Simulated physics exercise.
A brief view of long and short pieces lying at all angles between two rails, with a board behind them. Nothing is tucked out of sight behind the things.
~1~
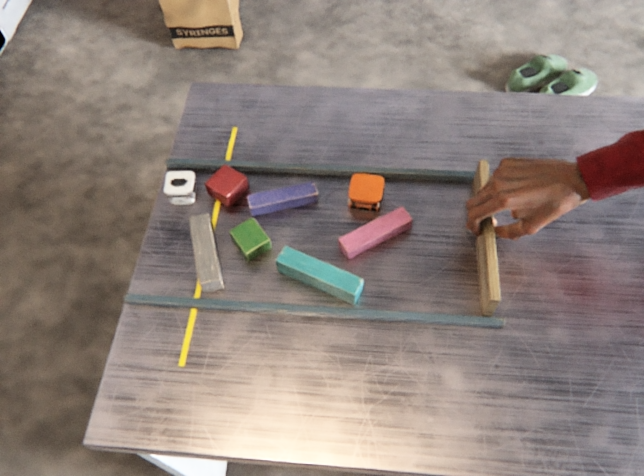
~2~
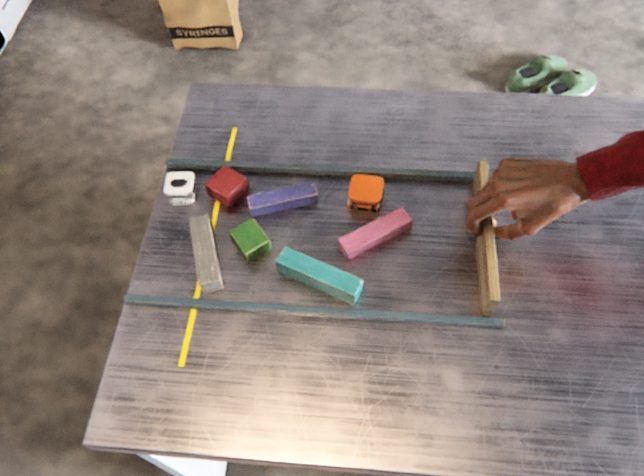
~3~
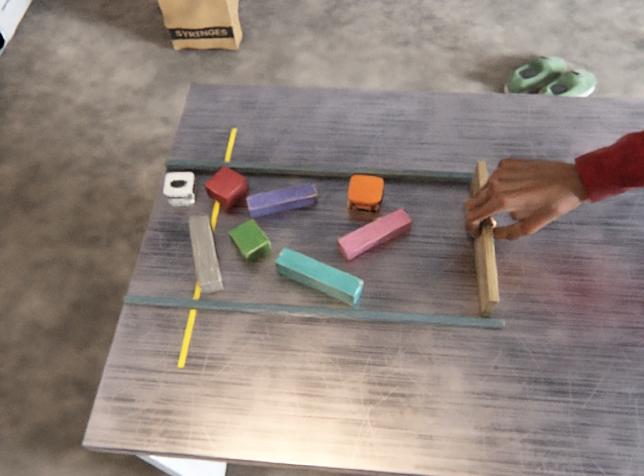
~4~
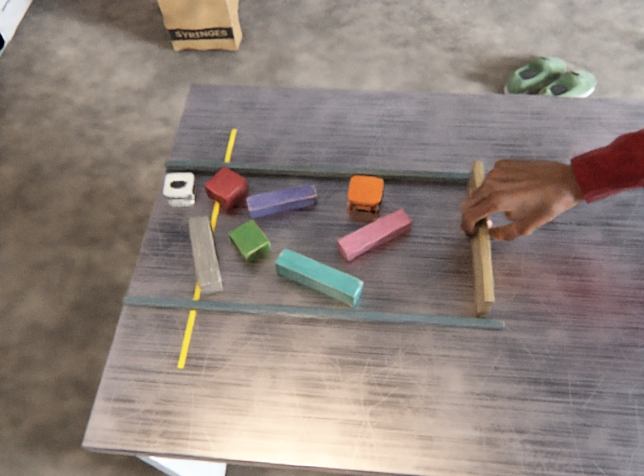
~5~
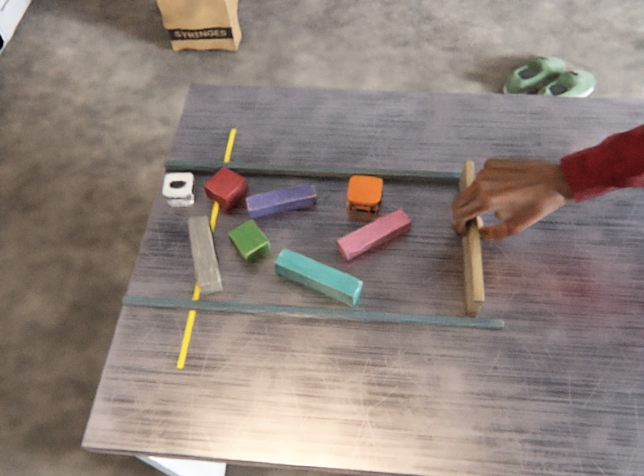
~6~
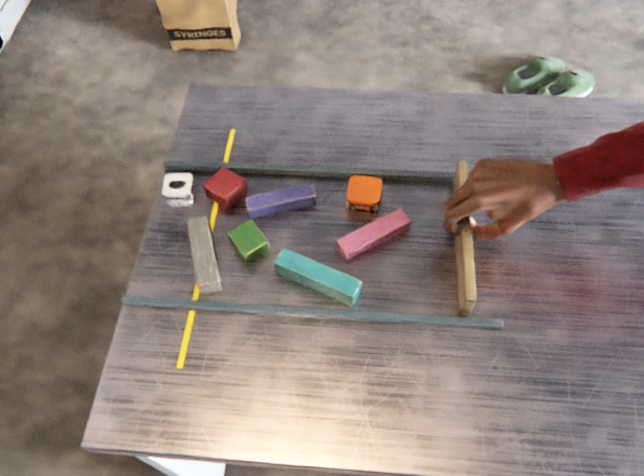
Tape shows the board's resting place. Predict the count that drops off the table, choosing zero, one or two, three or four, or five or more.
The count that drops off is one or two.
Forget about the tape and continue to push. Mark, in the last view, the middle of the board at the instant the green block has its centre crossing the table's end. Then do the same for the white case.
I'd put it close to (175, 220), and close to (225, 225) for the other one.
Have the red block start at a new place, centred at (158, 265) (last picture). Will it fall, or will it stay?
Lab note: It goes off the edge.
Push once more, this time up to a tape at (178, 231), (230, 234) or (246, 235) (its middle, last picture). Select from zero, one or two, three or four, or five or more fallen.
So, tape by tape, it's five or more, then zero, then none at all.
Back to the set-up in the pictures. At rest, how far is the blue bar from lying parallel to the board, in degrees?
The angle comes out near 35 degrees.
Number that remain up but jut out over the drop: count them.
Looks like 4 of them.
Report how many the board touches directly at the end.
It's 3 of them.
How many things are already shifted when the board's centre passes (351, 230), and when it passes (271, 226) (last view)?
At first I count 3, and then 7.
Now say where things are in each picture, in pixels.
The first frame shows white case (182, 188); grey bar (206, 252); red block (227, 186); board (485, 235); tape (212, 231).
The second frame shows grey bar (206, 253); turquoise bar (319, 276).
The third frame shows red block (227, 187); board (484, 236).
The fourth frame shows white case (181, 190); green block (250, 241).
The fifth frame shows grey bar (205, 255); orange case (365, 195).
The sixth frame shows white case (180, 190); grey bar (204, 255); red block (225, 188); board (463, 236); tape (210, 233).
Soon after, none off yet; white case at rest near (180, 190); grey bar at rest near (204, 255); red block at rest near (225, 188).
After that, none off yet; white case at rest near (180, 190); grey bar at rest near (204, 255); red block at rest near (224, 187).
And then, none off yet; white case displaced about its own width near (161, 193); grey bar displaced a little near (168, 262); red block displaced about its own width near (193, 182).
In the end, the number that fall off is one or two; gone, white case.
